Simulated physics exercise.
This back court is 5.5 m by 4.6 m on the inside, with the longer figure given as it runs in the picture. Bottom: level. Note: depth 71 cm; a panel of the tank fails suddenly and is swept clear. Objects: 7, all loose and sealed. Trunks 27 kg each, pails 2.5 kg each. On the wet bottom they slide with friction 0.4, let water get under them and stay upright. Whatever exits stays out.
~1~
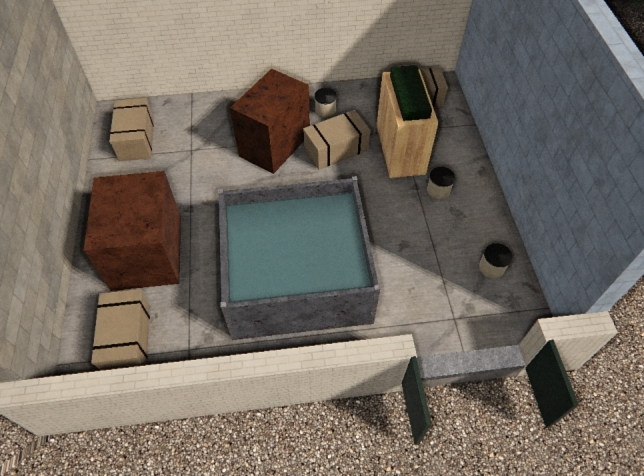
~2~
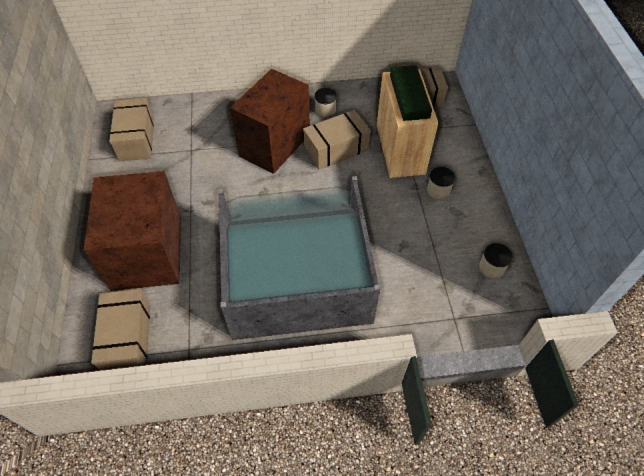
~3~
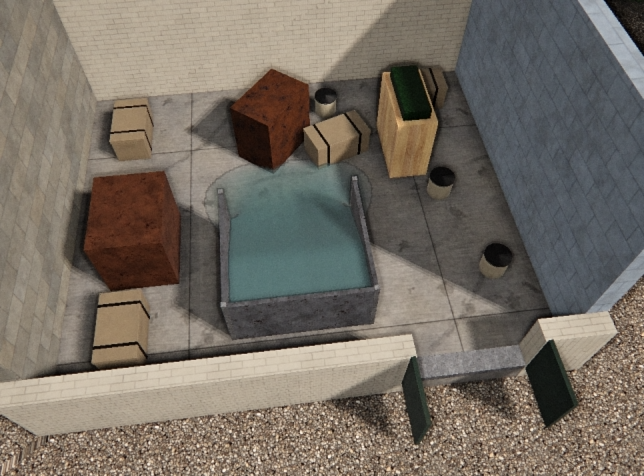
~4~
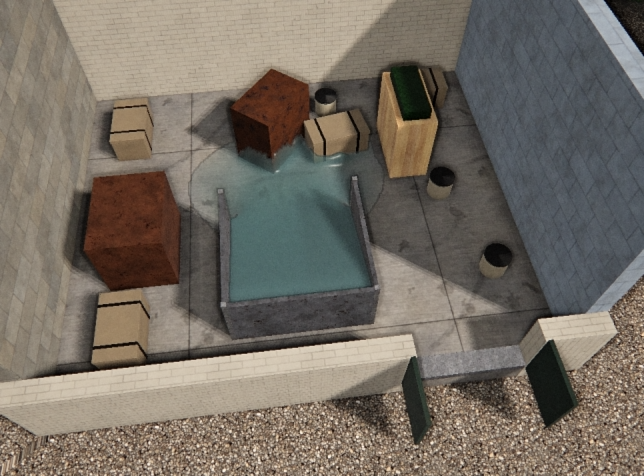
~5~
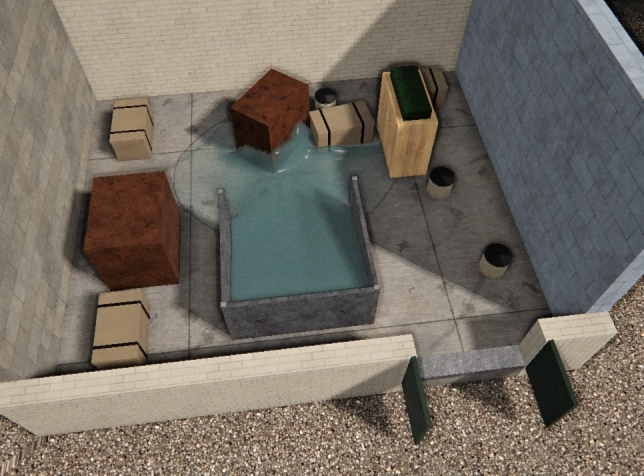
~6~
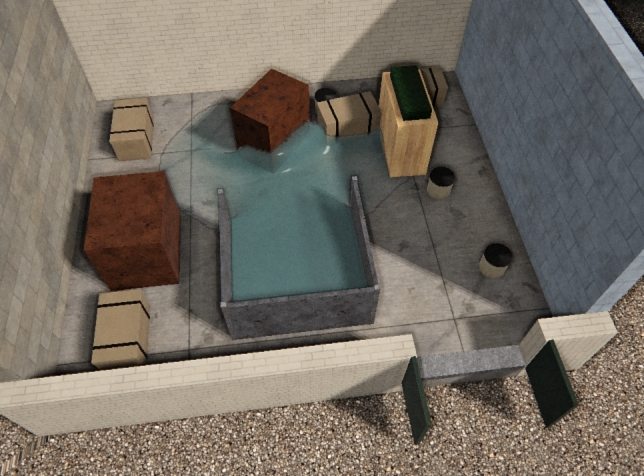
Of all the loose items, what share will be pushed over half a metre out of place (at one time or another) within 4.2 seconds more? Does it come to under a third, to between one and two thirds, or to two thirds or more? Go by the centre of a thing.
Two thirds or a larger share of them move that far.
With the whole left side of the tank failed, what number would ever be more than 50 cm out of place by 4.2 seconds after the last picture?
In that case the number is 3.
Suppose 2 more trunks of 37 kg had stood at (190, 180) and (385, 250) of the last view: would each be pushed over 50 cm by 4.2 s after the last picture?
First exceeds it, then falls shy.
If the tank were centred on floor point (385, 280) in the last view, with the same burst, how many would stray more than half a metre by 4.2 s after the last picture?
That gives 5 of them.
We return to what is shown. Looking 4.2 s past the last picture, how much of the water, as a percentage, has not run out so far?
96 % or so.
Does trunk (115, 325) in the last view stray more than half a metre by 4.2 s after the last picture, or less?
The answer is smaller.
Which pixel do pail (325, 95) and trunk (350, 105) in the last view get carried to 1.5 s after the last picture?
Near (306, 70) and (359, 69).
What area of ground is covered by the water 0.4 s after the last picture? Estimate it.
My estimate is roughly 9.5 m2.
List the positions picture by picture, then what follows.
In the first frame, a trunk at (337, 129), on the bottom; a trunk at (117, 324) rests on the ground; 2.1 m2 under water; 0 of 7 have shifted.
In the second frame, a trunk at (337, 129) rests on the ground; a trunk at (117, 324), on the bottom; 3.0 m2 under water; 0 of 7 have shifted.
In the third frame, a trunk at (337, 129) rests on the ground; a trunk at (117, 324) rests on the ground; 4.2 m2 under water; 0 of 7 have shifted.
In the fourth frame, a trunk at (337, 126), on the bottom, 7 cm from its start; a trunk at (117, 324), on the bottom; water covers 4.9 m2; 1 of 7 have shifted.
In the fifth frame, a trunk at (342, 117), on the bottom, 22 cm from its start; a trunk at (117, 324), on the bottom; 5.8 m2 under water; 1 of 7 have shifted.
In the sixth frame, a trunk at (349, 107), on the bottom, 43 cm from its start; a trunk at (117, 324), on the bottom; water covers 6.9 m2; 1 of 7 have shifted.
Then, 0.4 s after the last picture 1 of 7 are over 50 cm from their spots; 0 afloat.
Then, 1.5 s after the last picture 1 of 7 are over 50 cm from their spots; 4 afloat.
Then, 2.8 s after the last picture 4 of 7 are over 50 cm from their spots; 4 afloat.
Then, 4.2 s after the last picture 5 of 7 are over 50 cm from their spots, and 5 have been at some point; 4 afloat.
